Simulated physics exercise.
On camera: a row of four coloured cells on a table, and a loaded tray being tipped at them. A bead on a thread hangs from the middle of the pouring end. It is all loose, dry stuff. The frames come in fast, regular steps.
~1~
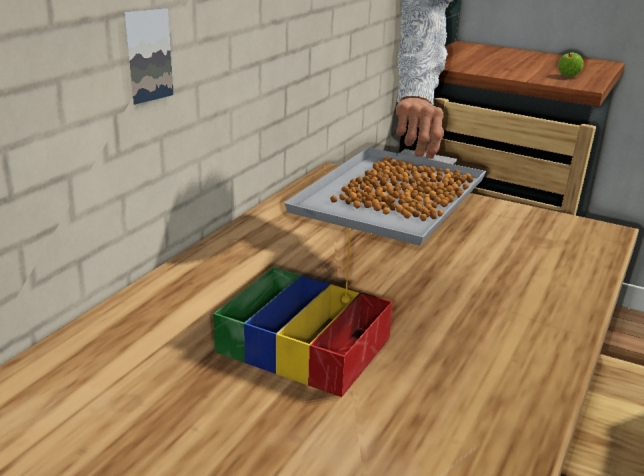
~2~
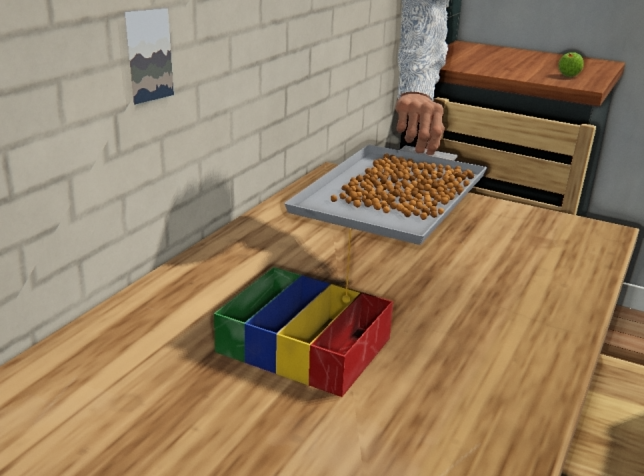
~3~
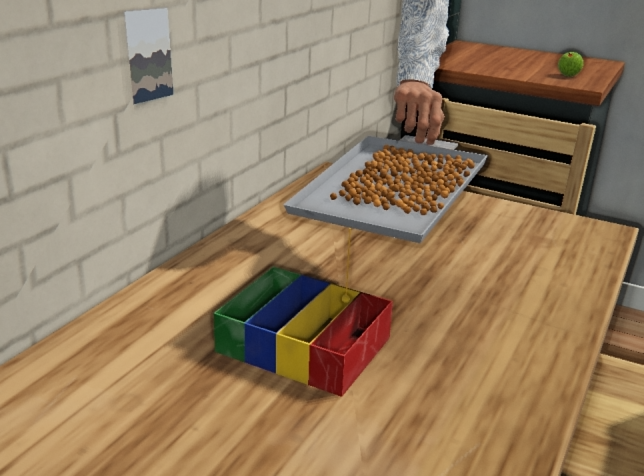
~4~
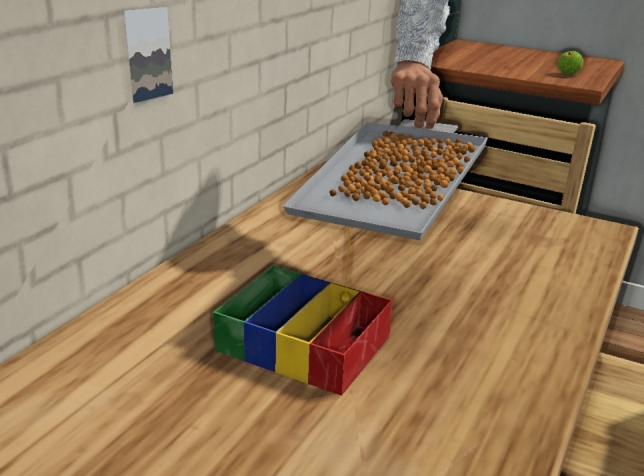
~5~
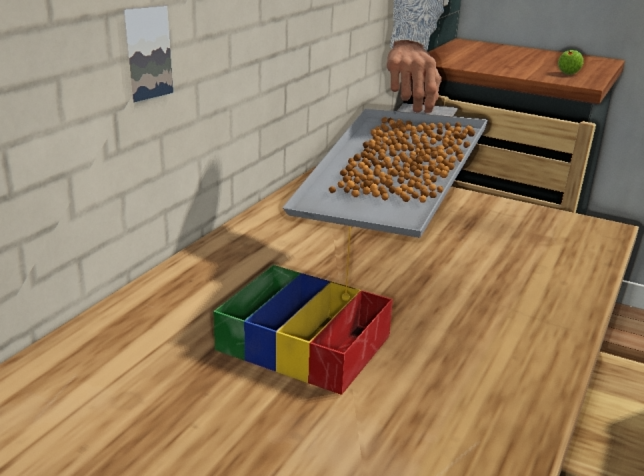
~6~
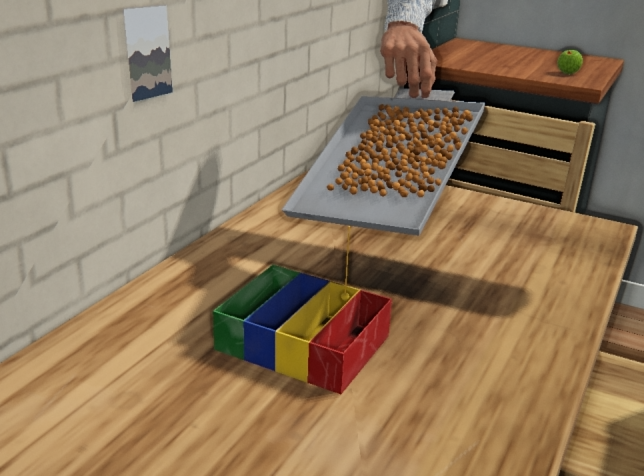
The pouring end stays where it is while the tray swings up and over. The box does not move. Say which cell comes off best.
Most goes to the blue cell.
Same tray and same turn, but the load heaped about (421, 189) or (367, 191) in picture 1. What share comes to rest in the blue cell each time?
Roughly 30 per cent, and 30 per cent.
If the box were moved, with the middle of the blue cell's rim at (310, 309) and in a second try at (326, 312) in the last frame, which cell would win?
One: The cell in green. Two: The green one.
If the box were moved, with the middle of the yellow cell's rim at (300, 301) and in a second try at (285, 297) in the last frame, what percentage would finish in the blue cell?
In turn 30 and 10 in a hundred.
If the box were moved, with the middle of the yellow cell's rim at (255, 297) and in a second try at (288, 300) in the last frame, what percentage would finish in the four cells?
Near 60 % and 80 %.
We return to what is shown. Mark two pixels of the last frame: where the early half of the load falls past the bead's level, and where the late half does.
First near (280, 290), later near (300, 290).
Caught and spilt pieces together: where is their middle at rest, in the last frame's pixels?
Roughly at (287, 343).
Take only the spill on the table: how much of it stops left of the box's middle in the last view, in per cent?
About 40 per cent.
Soon after the last picture, tray tipped steeply; nearly all on the tray; a small part falling or outside the box.
A little later, tray tipped past a quarter turn; about half on the tray; a small part in the blue cell; a small part in the green cell; a small part in the yellow cell; a small part in the red cell; about a quarter falling or outside the box.
Later still, tray tipped past a quarter turn; about a third in the blue cell; about a quarter in the yellow cell; about a quarter in the green cell; a small part in the red cell; a small part falling or outside the box.
At rest, tray tipped past a quarter turn; about a third in the blue cell; about a quarter in the yellow cell; about a quarter in the green cell; a small part in the red cell; a small part outside the box.
